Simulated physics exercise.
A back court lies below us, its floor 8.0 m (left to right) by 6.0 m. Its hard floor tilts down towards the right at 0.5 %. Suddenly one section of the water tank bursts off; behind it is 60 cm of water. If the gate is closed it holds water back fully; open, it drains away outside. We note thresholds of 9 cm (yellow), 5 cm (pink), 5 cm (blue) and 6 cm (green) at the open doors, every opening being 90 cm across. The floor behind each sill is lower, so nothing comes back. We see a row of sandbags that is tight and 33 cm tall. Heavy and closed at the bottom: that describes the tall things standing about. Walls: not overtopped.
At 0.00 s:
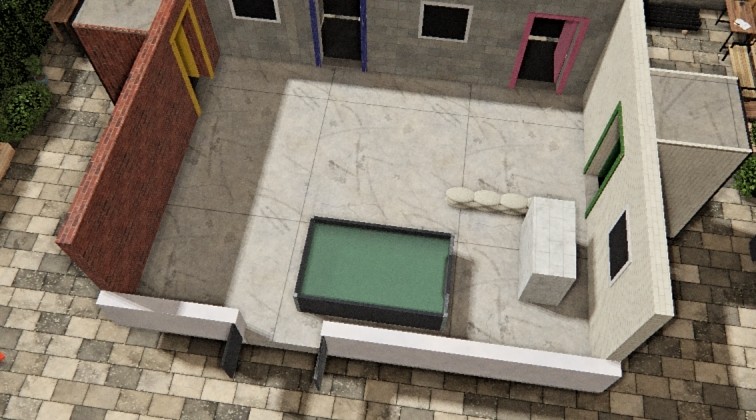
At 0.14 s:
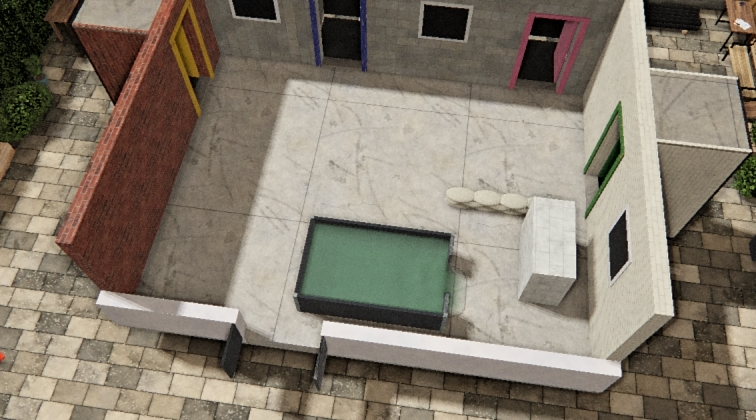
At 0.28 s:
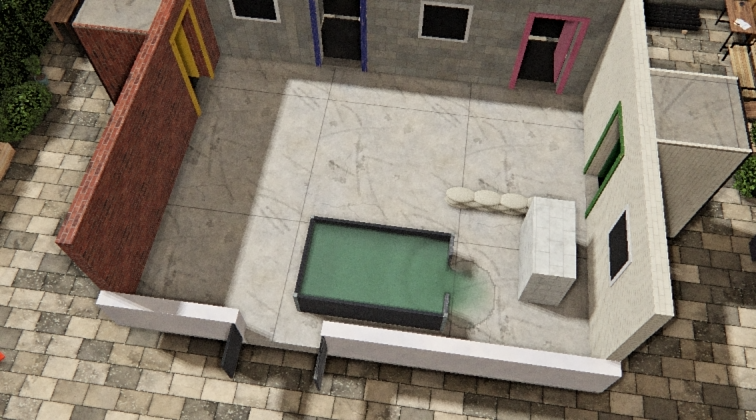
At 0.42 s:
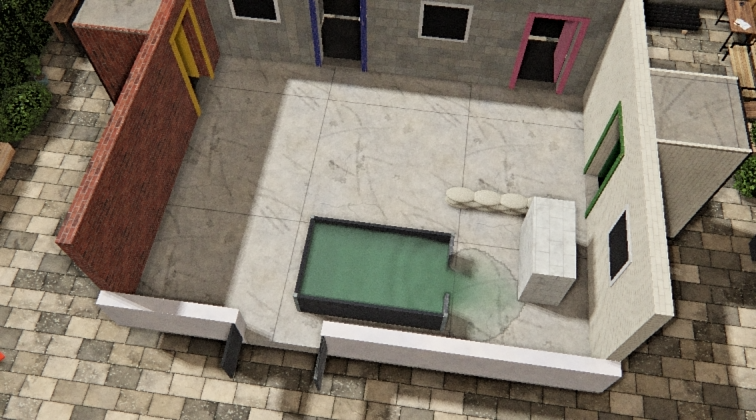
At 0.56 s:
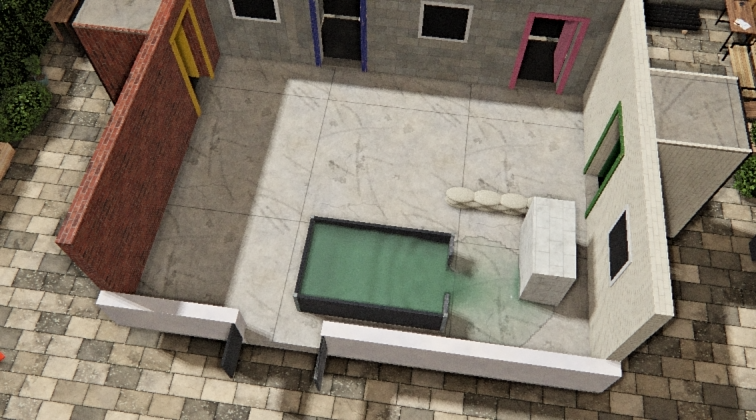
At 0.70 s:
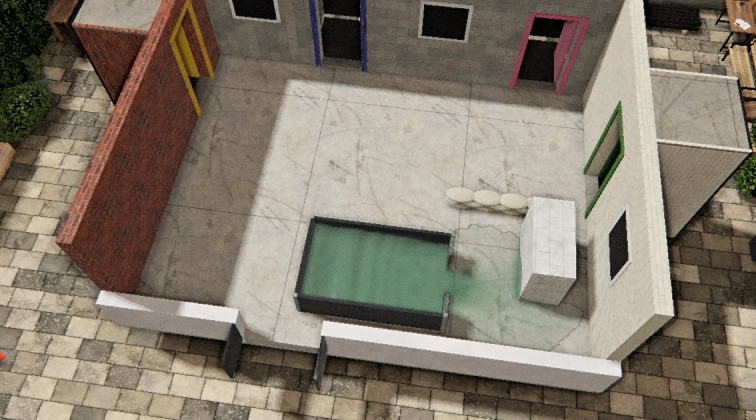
A walled back court with a pale, cracked hard floor is seen from high above, the camera still. A dark-rimmed tank of green water sits near the low white front wall, with a white block and a row of round pale objects to its right, a red brick wall at left, and yellow, blue and pink doorways. The tank's right side bursts open, and greenish water pours out, spreading rightward across the floor around the block's base.
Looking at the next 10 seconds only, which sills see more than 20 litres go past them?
One by one: The yellow door holds the inflow within the limit; the pink door lets the inflow top the limit; the blue door holds the inflow within the limit; the green door lets the inflow top the limit.
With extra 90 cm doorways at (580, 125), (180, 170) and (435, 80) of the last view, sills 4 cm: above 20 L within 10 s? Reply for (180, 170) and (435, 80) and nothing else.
Per doorway, in order: Insufficient / insufficient.
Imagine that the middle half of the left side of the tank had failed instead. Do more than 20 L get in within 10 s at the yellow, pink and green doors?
Yellow short, pink short, green short.
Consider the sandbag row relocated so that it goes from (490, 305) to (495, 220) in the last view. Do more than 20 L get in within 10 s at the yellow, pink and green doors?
Checking the limit, yellow is fine, pink is too much, green is fine.
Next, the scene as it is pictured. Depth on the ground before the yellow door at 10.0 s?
2.0 cm or so.
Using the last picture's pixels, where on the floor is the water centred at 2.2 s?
Its balance point sits around (433, 286).
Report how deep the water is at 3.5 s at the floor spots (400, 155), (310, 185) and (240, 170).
About 0, 1 and 0 cm.
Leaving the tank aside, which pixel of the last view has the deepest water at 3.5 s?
Near (586, 351).
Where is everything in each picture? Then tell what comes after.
The first picture shows still water, 60 cm deep, in the water tank at (376, 266).
In the second picture, the front is at (455, 313), 0.5 m from the gap at (445, 284); 0.2 m2 of floor is under water; 60 cm left at the back of the water tank.
In the third picture, the front is at (490, 305), 0.8 m from the gap at (445, 285); 0.7 m2 of floor is under water; 60 cm left at the back of the water tank.
In the fourth picture, water pours out at (445, 285) and has run 1.3 m, to (517, 308); typically 6 cm deep outside, 60 cm at the water tank's back.
In the fifth picture, water pours out at (445, 285) and has run 1.9 m, to (548, 312); typically 5 cm deep outside, 60 cm at the water tank's back.
In the sixth picture, water pours out at (445, 285) and has run 2.3 m, to (575, 319); typically 4 cm deep outside, 60 cm at the water tank's back.
After 1.4 s water covers 10 % of the floor and is deepest (42 cm) near (587, 371); yellow door not reached, pink door not reached, blue door not reached, green door not reached.
After 2.2 s water covers 15 % of the floor and is deepest (38 cm) near (586, 361); yellow door not reached, pink door not reached, blue door not reached, green door not reached.
After 3.5 s water covers 25 % of the floor and is deepest (28 cm) near (586, 351); yellow door not reached, pink door not reached, blue door not reached, green door 10 cm at the sill, 5 L in.
After 6.0 s water covers 50 % of the floor and is deepest (20 cm) near (586, 331); yellow door not reached, pink door 11 cm at the sill, 46 L in, blue door not reached, green door 9 cm at the sill, 26 L in.
After 10.0 s water covers 90 % of the floor and is deepest (13 cm) near (565, 368); yellow door 2 cm at the sill, 0 L in, pink door 8 cm at the sill, 107 L in, blue door 2 cm at the sill, 0 L in, green door 6 cm at the sill, 36 L in.
